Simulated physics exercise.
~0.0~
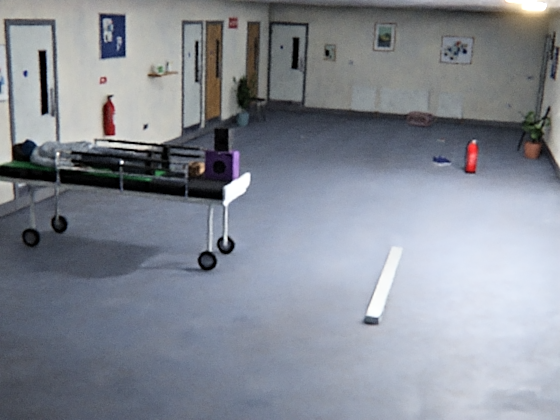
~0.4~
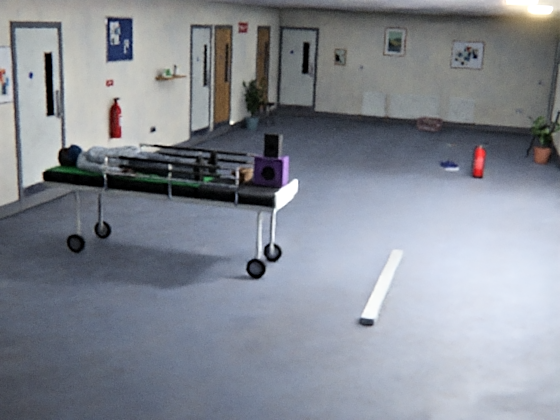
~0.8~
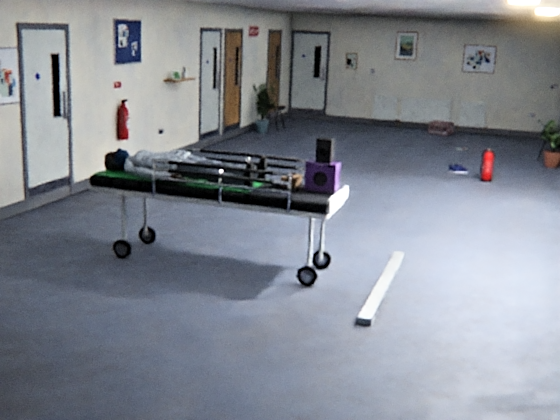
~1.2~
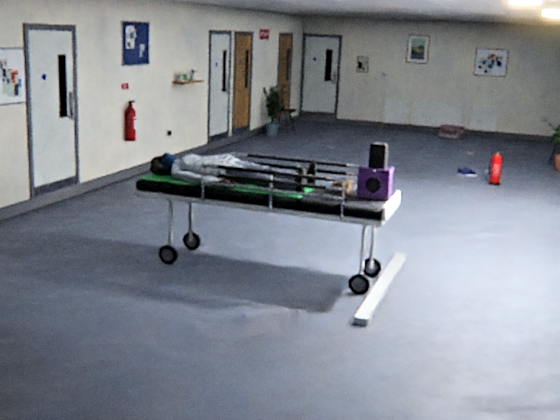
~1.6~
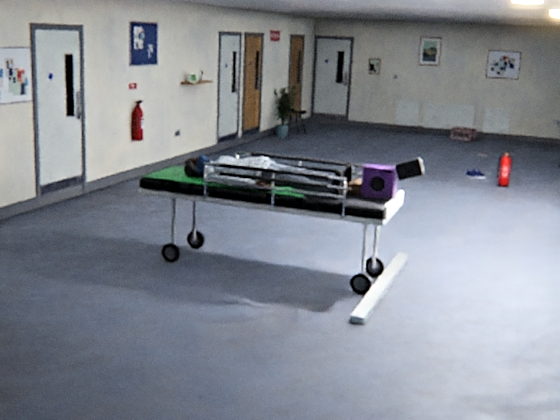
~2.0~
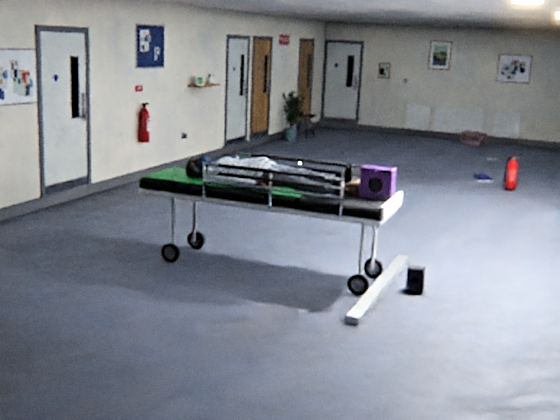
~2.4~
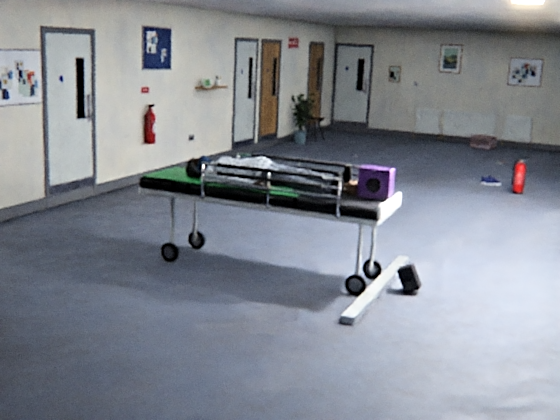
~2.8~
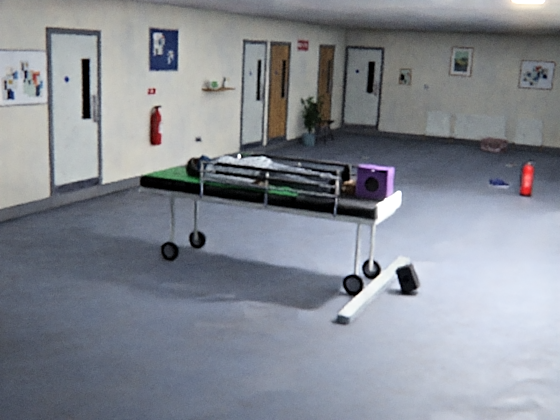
At first, a wheeled trolley carrying a lying figure, with a small black object resting on a purple box at its right end, stands at the left of a large room with doors along the wall. It rolls to the right across the grey floor toward a long white bar. The trolley stops short at the bar, staying level, and the black object tips off the purple box onto its side. It drops to the floor just beyond the bar and settles there. The purple box and the lying figure remain on the still trolley.
